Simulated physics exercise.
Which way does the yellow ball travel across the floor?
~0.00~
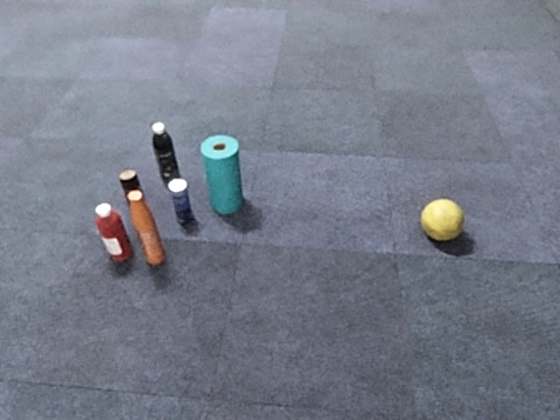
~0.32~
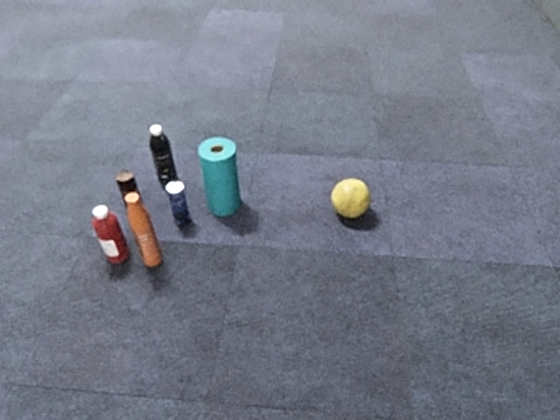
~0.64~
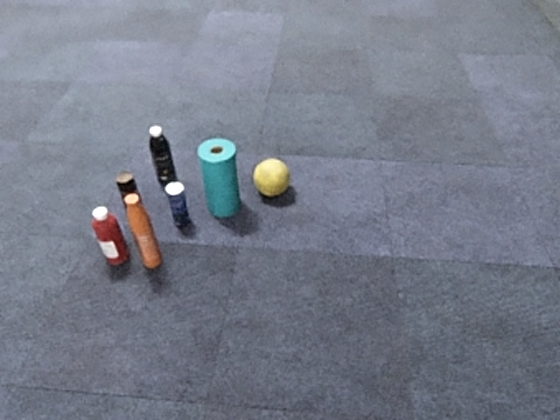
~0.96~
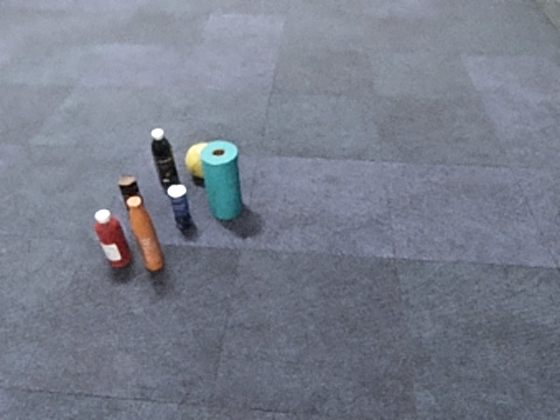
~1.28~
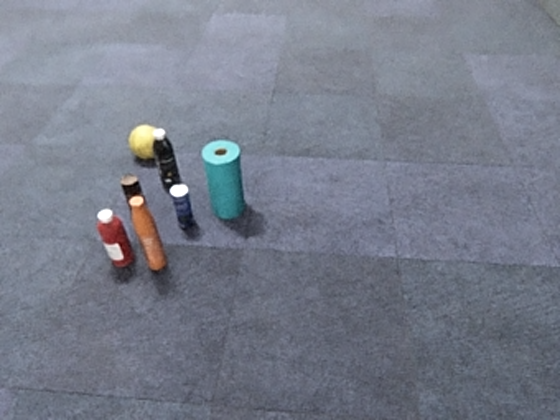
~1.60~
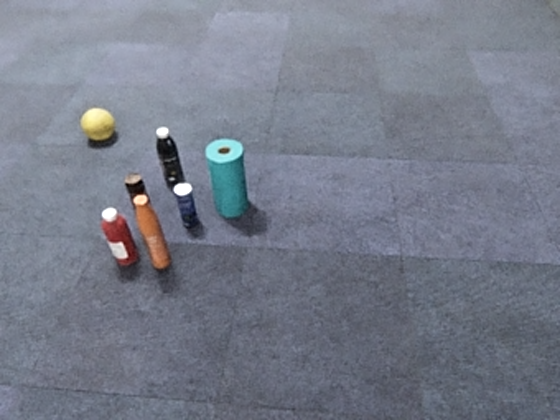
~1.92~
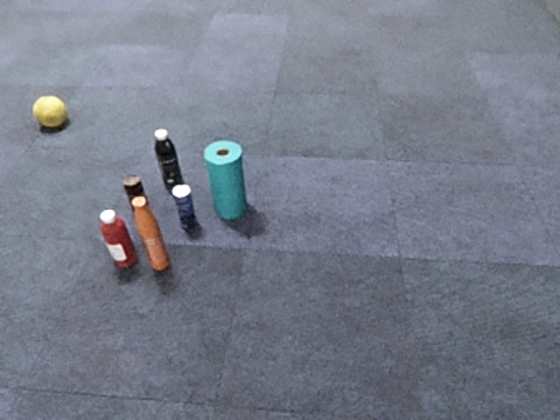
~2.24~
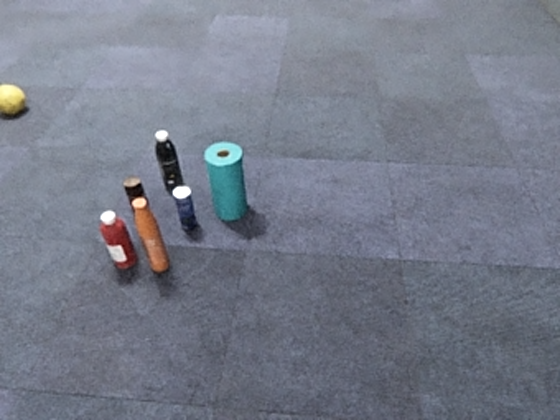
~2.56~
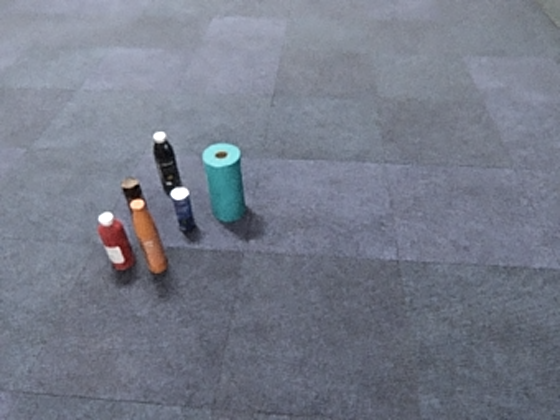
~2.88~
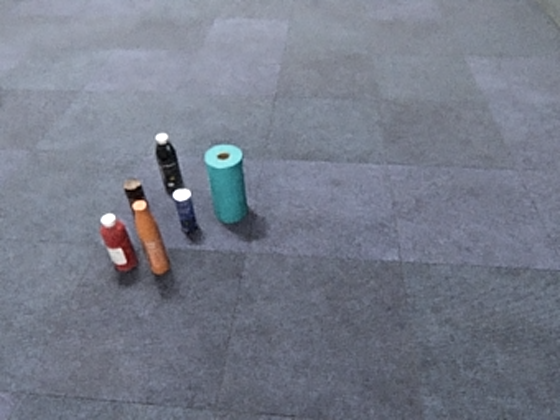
The yellow ball rolls to the left, passing behind the standing things before leaving the view.
